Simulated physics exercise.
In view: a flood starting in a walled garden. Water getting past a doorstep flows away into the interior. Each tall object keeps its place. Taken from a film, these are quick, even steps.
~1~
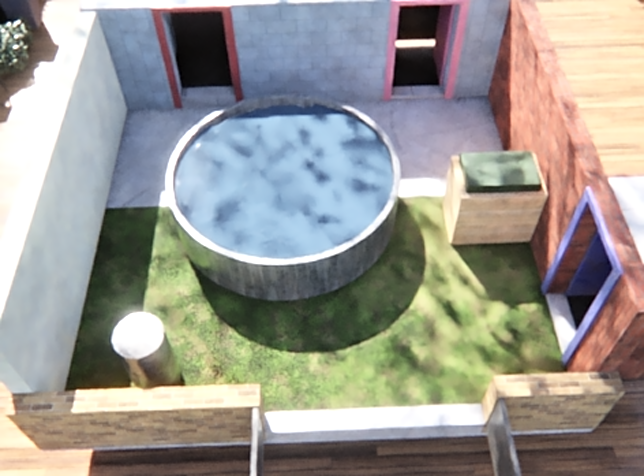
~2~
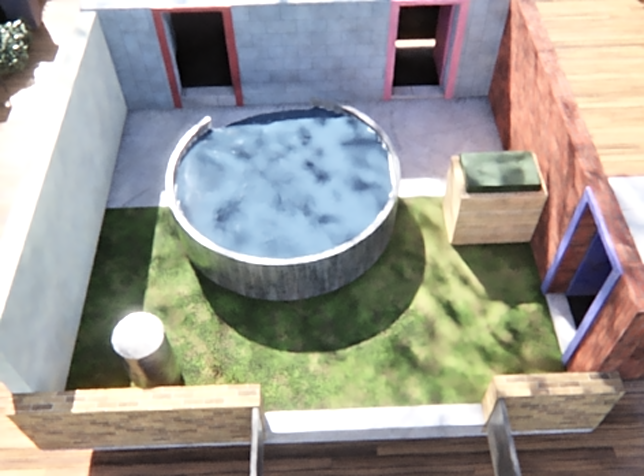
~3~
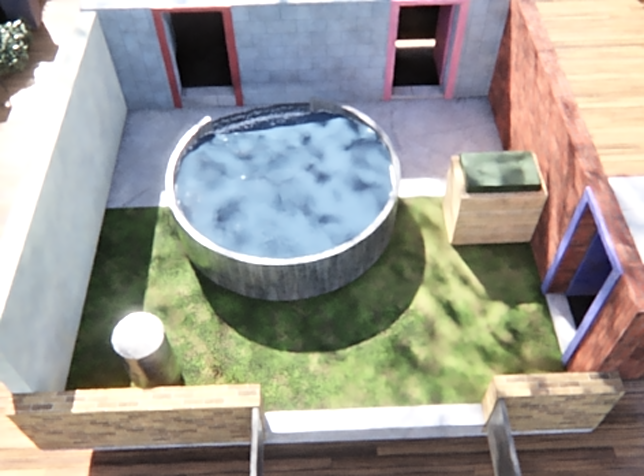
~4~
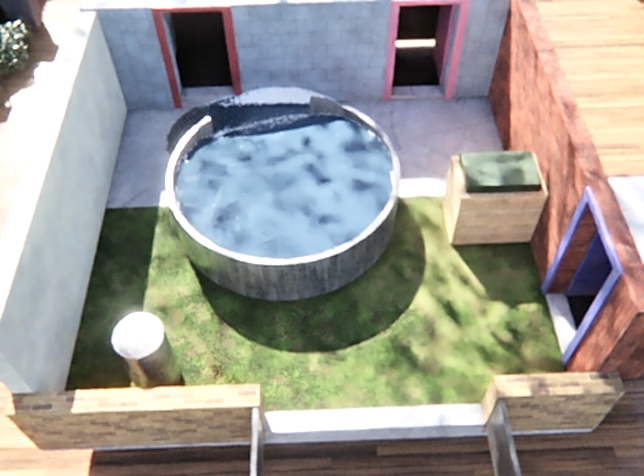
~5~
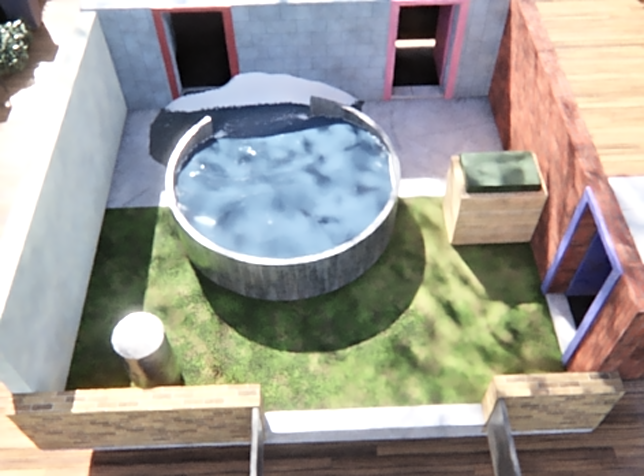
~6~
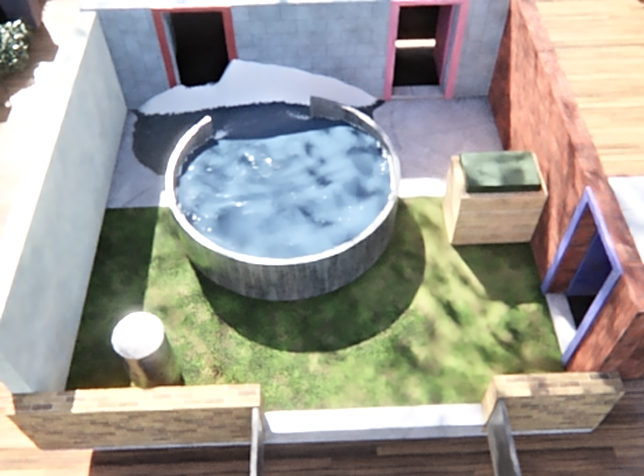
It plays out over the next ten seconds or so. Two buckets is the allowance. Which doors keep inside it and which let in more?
Result: The red door will be overrun; the blue door will be overrun; the pink door will be overrun.
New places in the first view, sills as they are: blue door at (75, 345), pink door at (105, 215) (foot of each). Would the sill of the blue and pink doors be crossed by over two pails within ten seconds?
Door blue breaks the limit, while door pink breaks the limit.
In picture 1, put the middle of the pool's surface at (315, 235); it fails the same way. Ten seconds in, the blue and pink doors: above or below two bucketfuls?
As it turns out, the blue door ends up short of the line and the pink door ends up past the line.
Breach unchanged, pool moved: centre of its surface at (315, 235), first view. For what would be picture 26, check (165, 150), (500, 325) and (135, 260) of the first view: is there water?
As listed: Under water, clear, wet.
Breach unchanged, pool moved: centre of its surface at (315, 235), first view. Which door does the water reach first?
My pick is the red door.
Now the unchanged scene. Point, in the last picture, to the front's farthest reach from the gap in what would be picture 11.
The flood front should get to about (476, 103).
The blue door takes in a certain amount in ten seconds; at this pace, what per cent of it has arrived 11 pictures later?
Result: 0 % of the ten-second total.
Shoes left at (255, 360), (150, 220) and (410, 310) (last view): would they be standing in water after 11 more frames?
Point 1: Not wet; point 2: Drenched; point 3: Not wet.
A moment on, water covers 25 % of the floor; the red door over two buckets in, the blue door not reached, the pink door wet at the sill, nothing in.
Next, water covers 45 % of the floor; the red door far over two buckets in, the blue door not reached, the pink door wet at the sill, nothing in.
Then, water covers 65 % of the floor; the red door far over two buckets in, the blue door not reached, the pink door under two buckets in.
Later, water covers 90 % of the floor; the red door far over two buckets in, the blue door not reached, the pink door over two buckets in.
In the end, water covers 100 % of the floor; the red door far over two buckets in, the blue door over two buckets in, the pink door far over two buckets in.
